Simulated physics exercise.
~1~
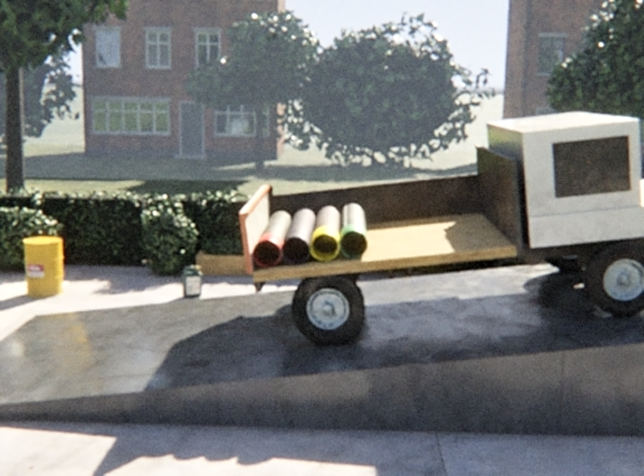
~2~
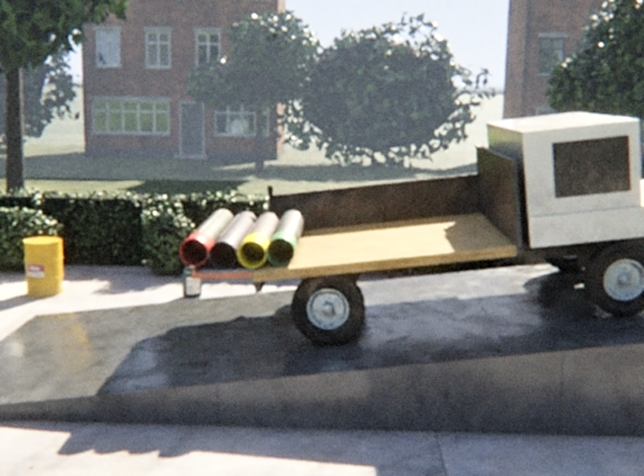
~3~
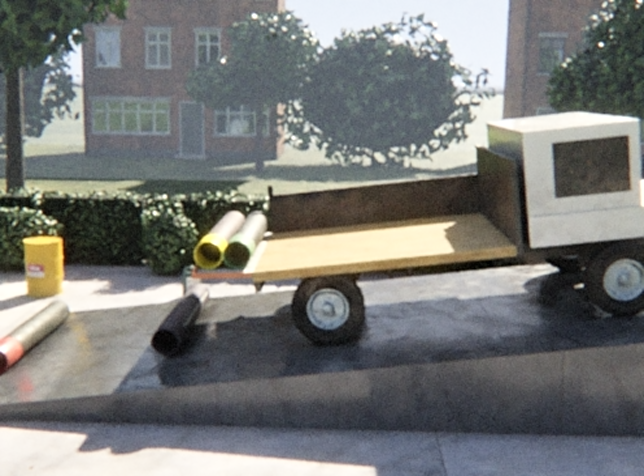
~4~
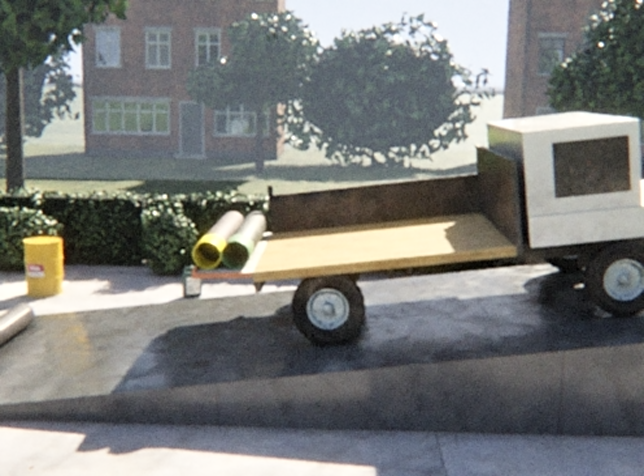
On a sloping road before hedges and brick houses, a parked pick-up's tailgate drops and four pipes roll left toward the tail; the red one and a dark one fall off onto the road, while the yellow and green ones end up resting on the lowered gate.
